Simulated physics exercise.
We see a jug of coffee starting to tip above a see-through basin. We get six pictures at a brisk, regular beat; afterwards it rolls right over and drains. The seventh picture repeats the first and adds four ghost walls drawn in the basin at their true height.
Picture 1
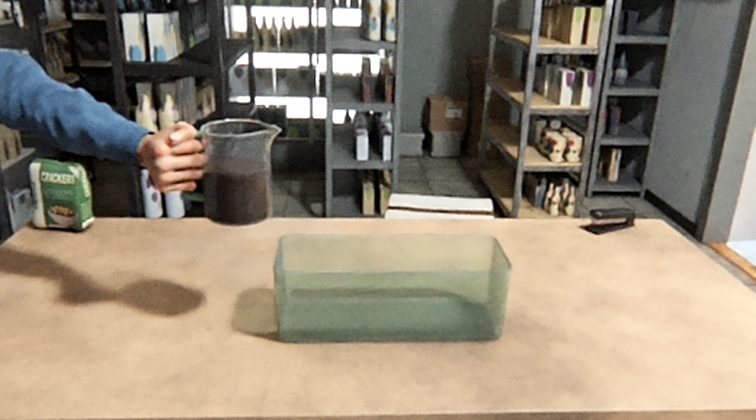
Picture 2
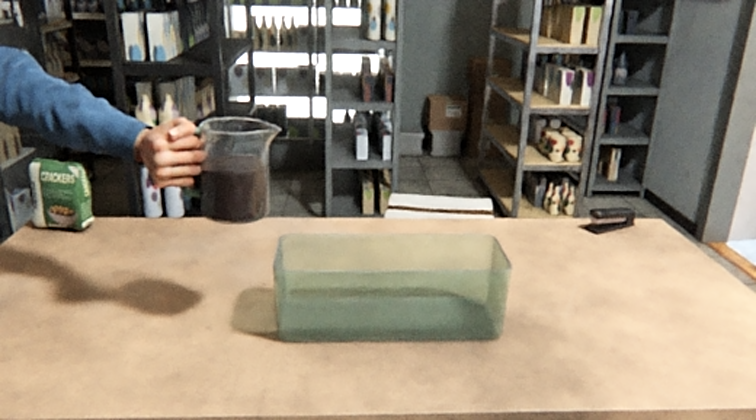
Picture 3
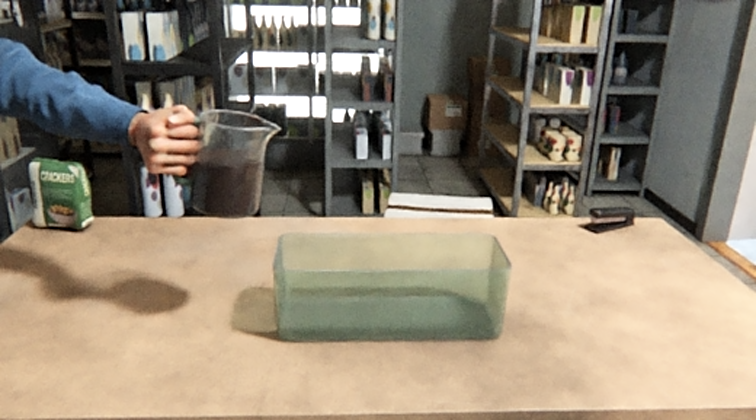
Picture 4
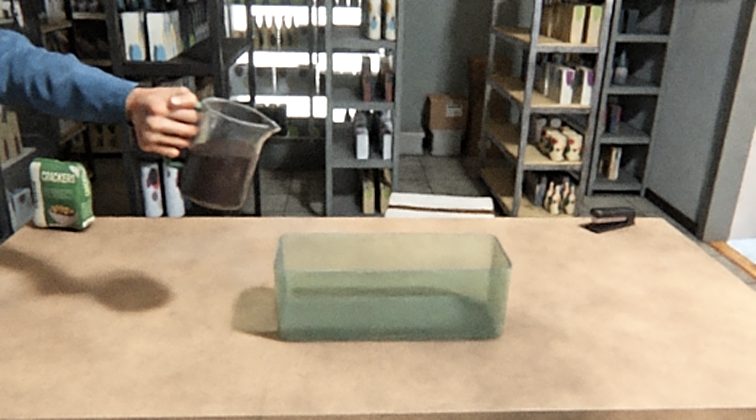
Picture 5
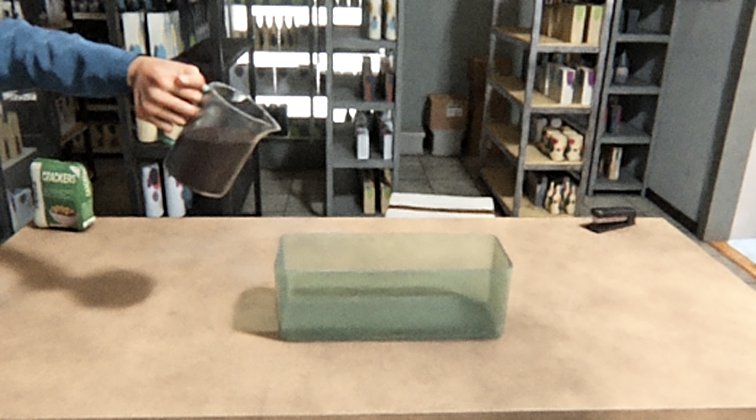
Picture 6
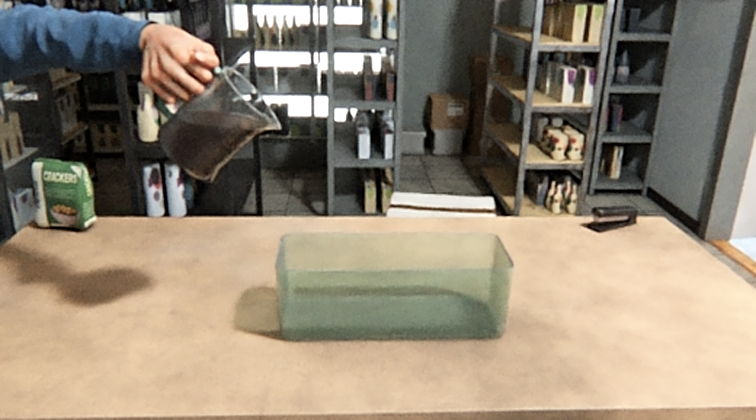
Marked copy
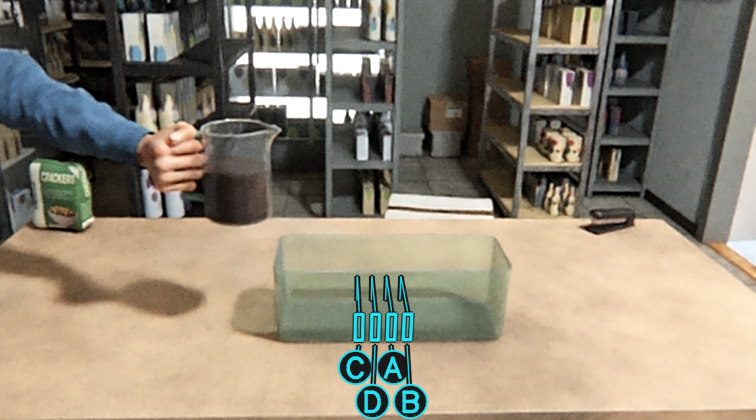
A hand in a blue sleeve held a glass jug of dark liquid above a see-through basin on a table, then gradually tilted it to the right, with nothing coming out.
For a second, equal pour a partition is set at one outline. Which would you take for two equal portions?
I would pick slot C.
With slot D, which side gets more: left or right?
The left one.
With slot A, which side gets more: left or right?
The left one.
On the marked copy, A at (391, 345); B at (407, 345); C at (358, 345); D at (375, 345).
For slot A, about 87 % ends left of the wall and 6 % right of it; 7 % is lost outside.
For slot B, about 88 % ends left of the wall and 8 % right of it; 5 % is lost outside.
For slot C, about 47 % ends left of the wall and 49 % right of it; 4 % is lost outside.
For slot D, about 87 % ends left of the wall and 7 % right of it; 6 % is lost outside.
